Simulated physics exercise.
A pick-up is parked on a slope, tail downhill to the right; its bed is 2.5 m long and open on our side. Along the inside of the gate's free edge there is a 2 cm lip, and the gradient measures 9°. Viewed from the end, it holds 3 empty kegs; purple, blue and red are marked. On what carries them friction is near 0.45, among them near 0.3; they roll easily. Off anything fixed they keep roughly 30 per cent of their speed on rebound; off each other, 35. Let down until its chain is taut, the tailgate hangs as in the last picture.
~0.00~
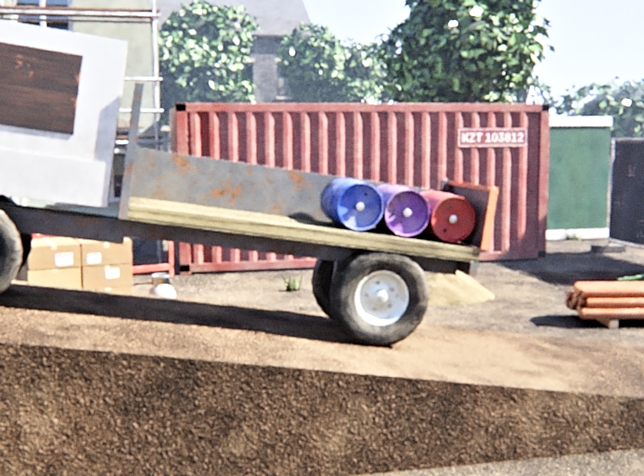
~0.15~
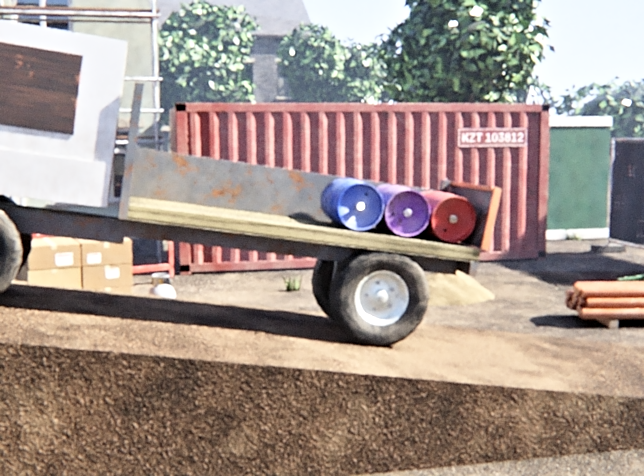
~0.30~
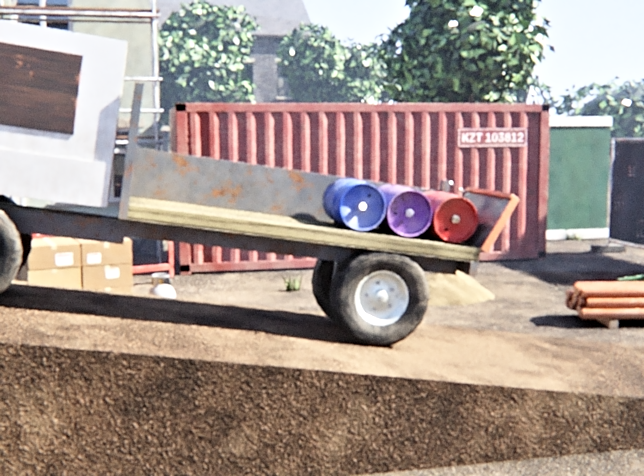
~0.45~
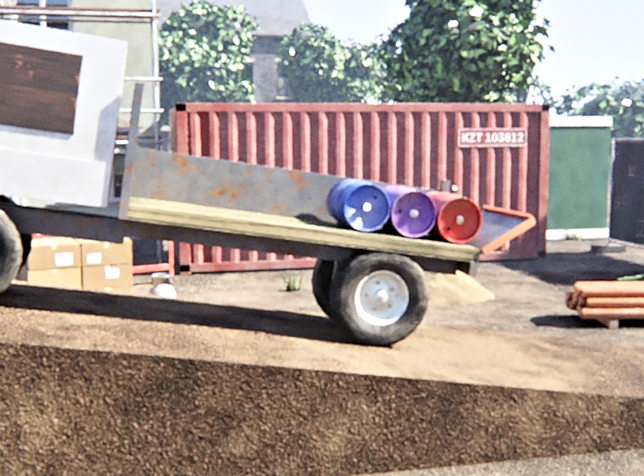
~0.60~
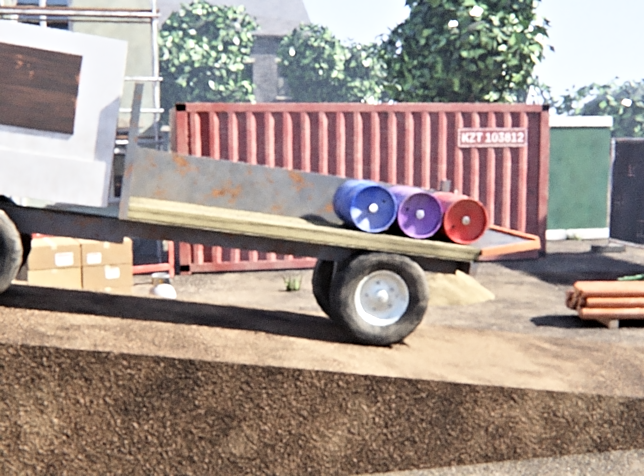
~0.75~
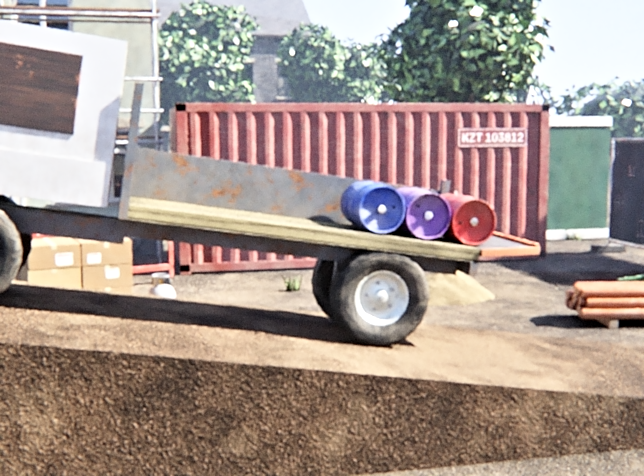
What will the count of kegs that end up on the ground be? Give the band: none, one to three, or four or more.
The band is one to three.
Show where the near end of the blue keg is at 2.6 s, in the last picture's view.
(492, 222), roughly.
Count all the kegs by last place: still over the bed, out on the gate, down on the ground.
0, 1 and 2.
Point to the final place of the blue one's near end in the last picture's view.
It comes to rest around (509, 221).
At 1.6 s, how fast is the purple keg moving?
About 0.5 m/s.
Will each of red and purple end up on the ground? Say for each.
Here red leaves and purple leaves.
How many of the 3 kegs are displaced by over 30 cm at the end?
The number you get is 3.
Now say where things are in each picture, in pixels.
The first picture shows purple at (408, 213), blue at (361, 207), red at (454, 219); gate 81° above level, tip at (494, 190); 3 of the 3 make up the bottom layer on the bed.
The second picture shows purple at (409, 213), blue at (361, 207), red at (455, 220); gate 78° above level, tip at (497, 191).
The third picture shows purple at (411, 214), blue at (364, 207), red at (457, 220); gate 58° above level, tip at (515, 200).
The fourth picture shows purple at (415, 214), blue at (368, 208), red at (461, 220); gate 29° above level, tip at (532, 221).
The fifth picture shows purple at (421, 215), blue at (374, 209), red at (467, 221); gate 6° above level, tip at (537, 244).
The sixth picture shows purple at (430, 216), blue at (383, 210), red at (475, 222); gate 0° above level, tip at (536, 251).
After 1.6 s, purple is on the gate, 10 cm past the hinge, rolling right; blue is on the bed, 30 cm short of the hinge, rolling right; red is on the gate, 45 cm past the hinge, rolling right; 0 gone off the back.
After 2.6 s, purple is dropping off the gate; blue is on the gate, 10 cm past the hinge, rolling right; red is out on the ground; 2 gone off the back.
At rest (5.0 s), purple is off the vehicle; blue is on the gate, 25 cm past the hinge; red is off the vehicle; 2 gone off the back.
